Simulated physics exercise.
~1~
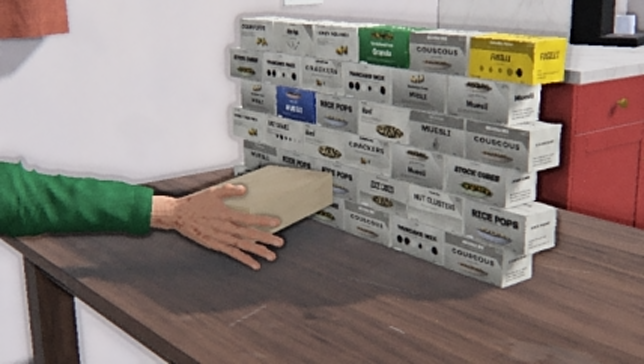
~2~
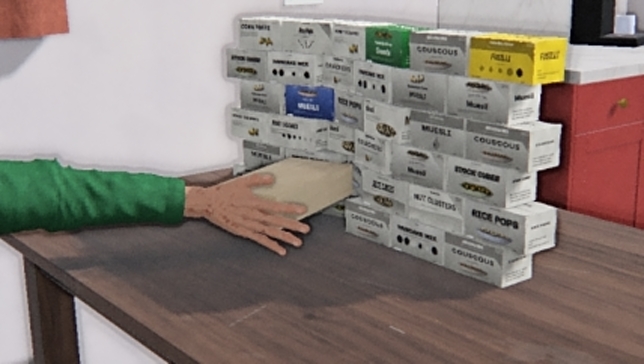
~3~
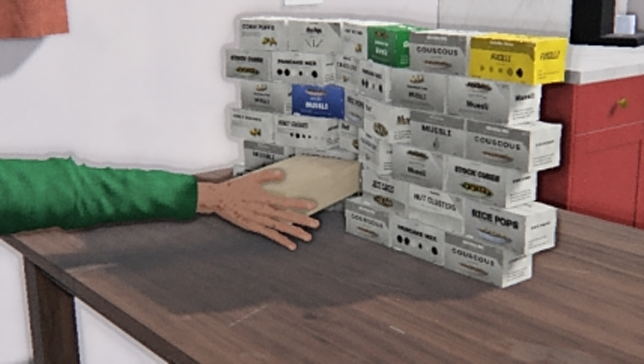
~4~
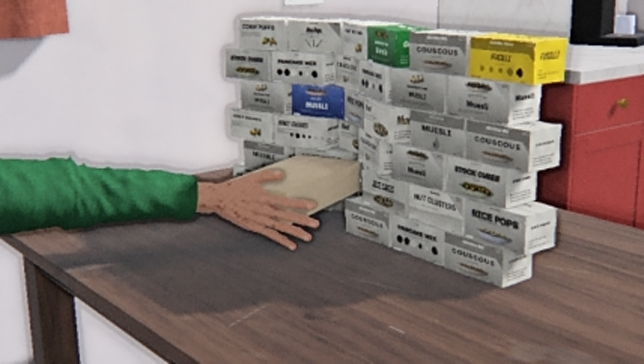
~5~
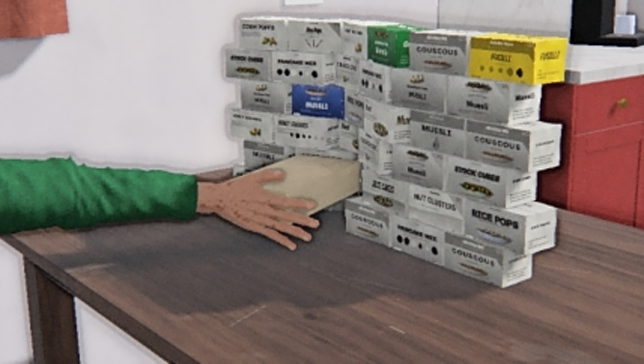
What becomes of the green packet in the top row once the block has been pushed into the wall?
The green packet keeps its level, still resting in the top row of the wall when the hand and block stop moving.
A hand in a green sleeve pushes a pale block into a staggered wall of small packets on a wooden table, driving the middle inward and shifting the blue packet slightly right, then holds still with the wall standing and the green and yellow packets still on top.
